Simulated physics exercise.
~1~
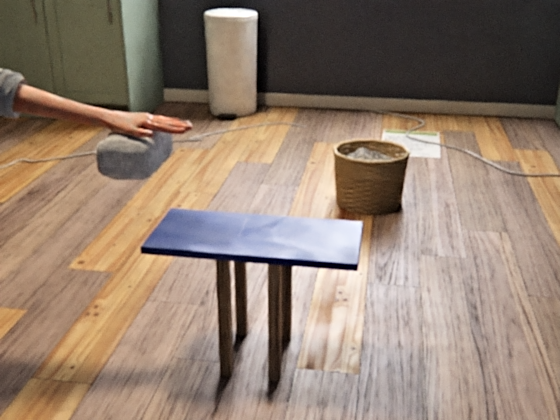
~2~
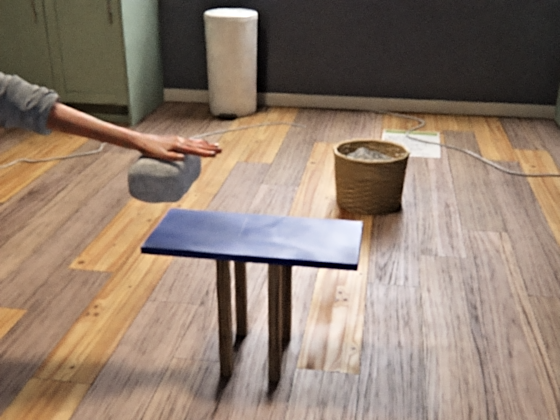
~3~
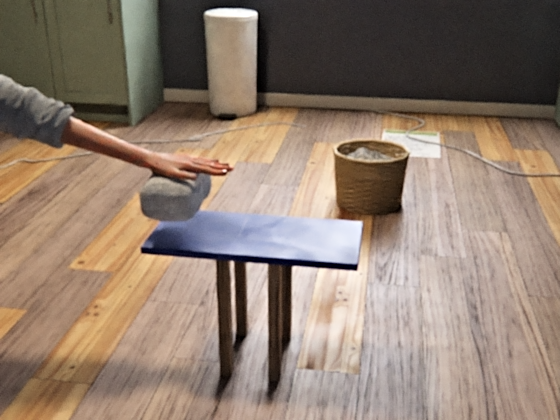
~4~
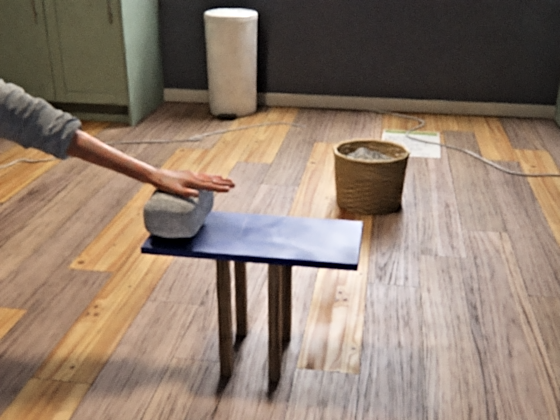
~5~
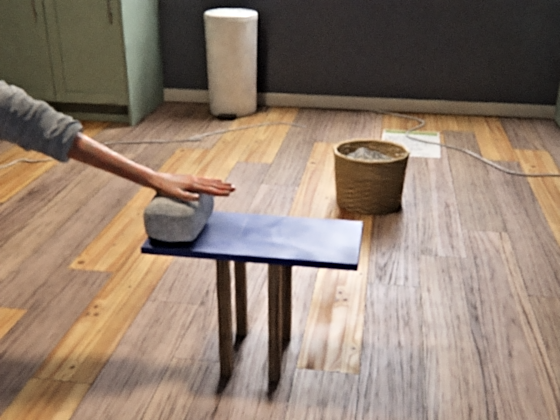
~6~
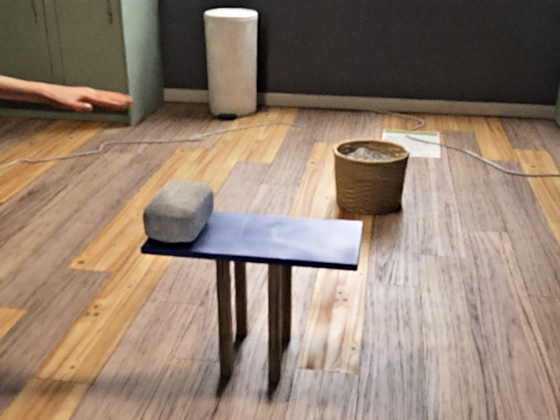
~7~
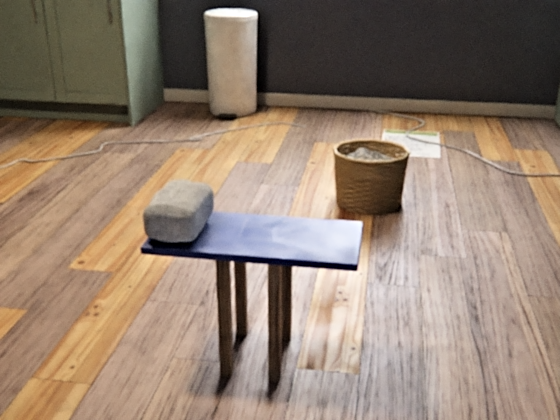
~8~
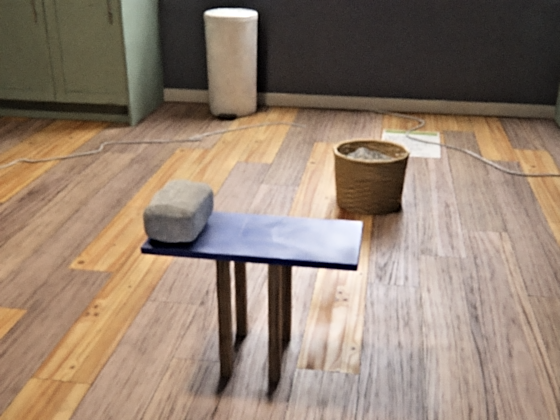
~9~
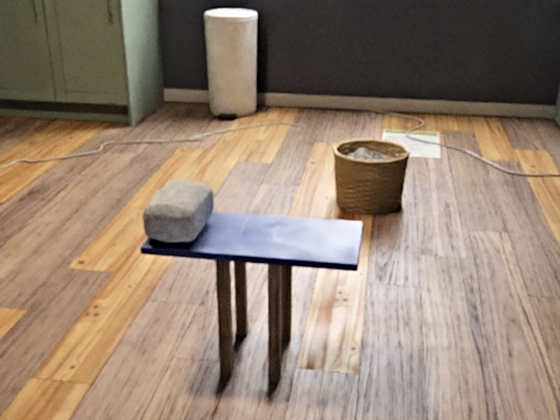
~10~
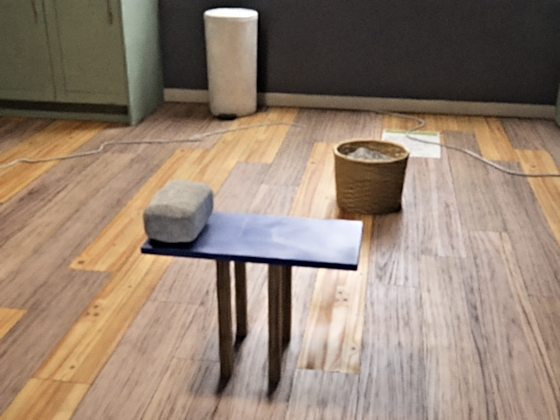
On a wood-plank floor in a room with a dark wall and green cabinets, a small blue-topped trestle stands in front of a woven basket and a tall white bin. A hand reaches in from the left, holding a grey, block-shaped cushion from above. It carries the cushion to the right and down, setting it on the left end of the blue top. The hand rests there briefly, then lets go and draws back out of view to the left. The cushion stays where it was placed, and the trestle remains level and steady on its feet.
